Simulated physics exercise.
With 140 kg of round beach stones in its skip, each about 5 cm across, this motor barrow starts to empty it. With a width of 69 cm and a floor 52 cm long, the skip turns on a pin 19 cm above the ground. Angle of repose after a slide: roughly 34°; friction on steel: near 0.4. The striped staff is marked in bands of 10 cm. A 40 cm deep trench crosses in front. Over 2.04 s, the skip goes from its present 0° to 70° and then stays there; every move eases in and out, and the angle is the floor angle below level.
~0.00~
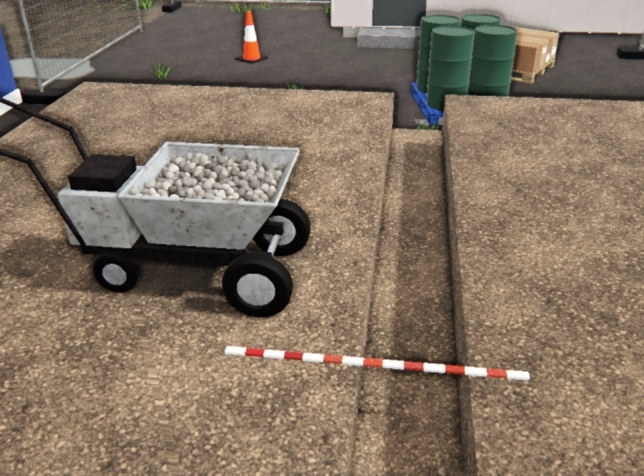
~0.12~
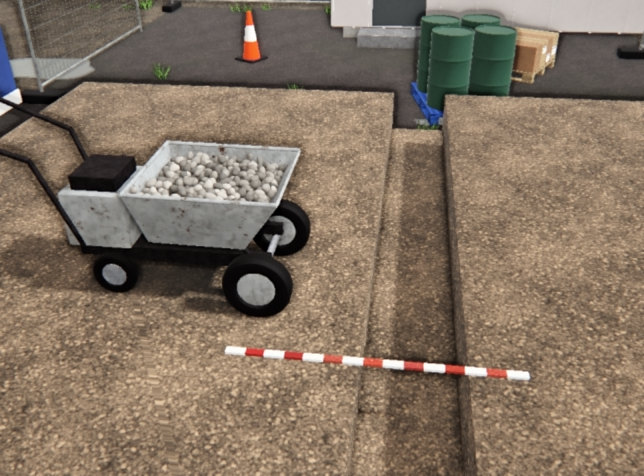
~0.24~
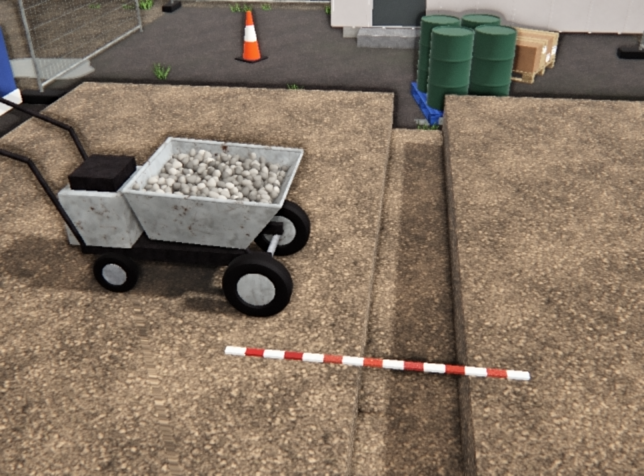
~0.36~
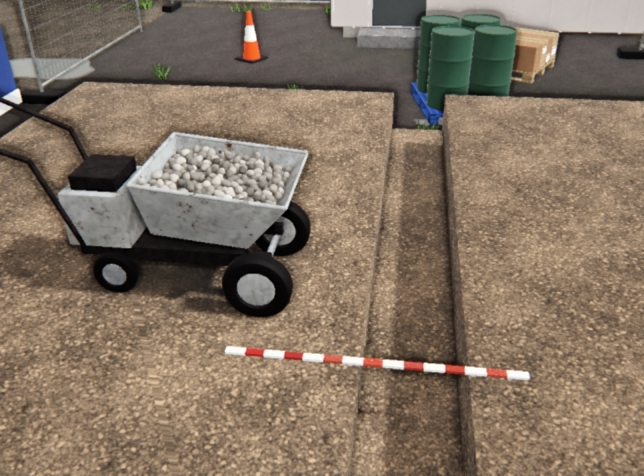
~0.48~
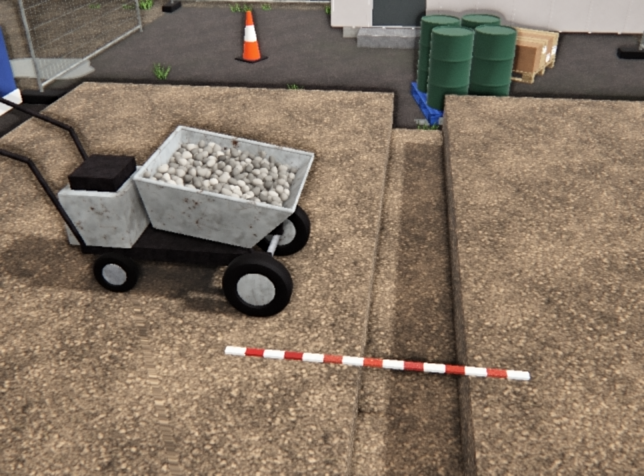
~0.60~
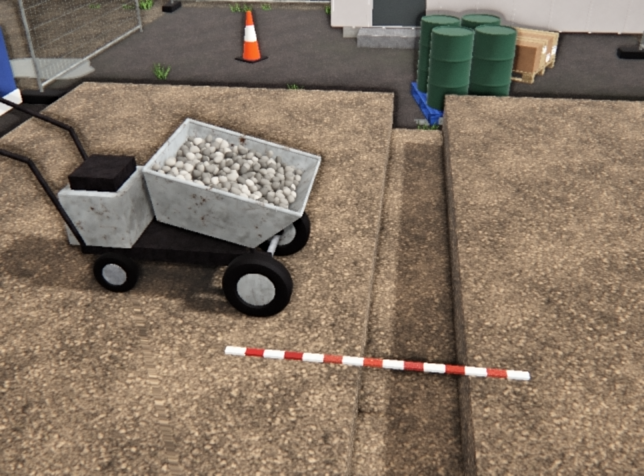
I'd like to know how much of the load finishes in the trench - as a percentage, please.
Somewhere near 100 per cent of it finishes in the trench.
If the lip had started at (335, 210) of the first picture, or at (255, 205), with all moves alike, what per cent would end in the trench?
90 and 95 %.
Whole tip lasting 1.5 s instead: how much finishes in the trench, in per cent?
Roughly 100% would finish there.
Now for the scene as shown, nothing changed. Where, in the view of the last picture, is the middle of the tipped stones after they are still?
Somewhere around (411, 337) in the last picture.
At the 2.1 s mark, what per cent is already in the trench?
Around 55 per cent of it, at that instant.
After 1.5 s the floor is at 59°; 98 % in the skip, 1 % short of the trench, 1 % in the trench; the foremost stones are at (375, 265).
After 2.1 s the floor is at 70°; 45 % in the skip, 55 % in the trench; the foremost stones are at (452, 342).
After 2.5 s the floor is at 70°; 23 % in the skip, 1 % short of the trench, 76 % in the trench; the foremost stones are at (454, 353).
After 4.4 s the floor is at 70°; 0 % in the skip, 100 % in the trench; the foremost stones are at (453, 341).
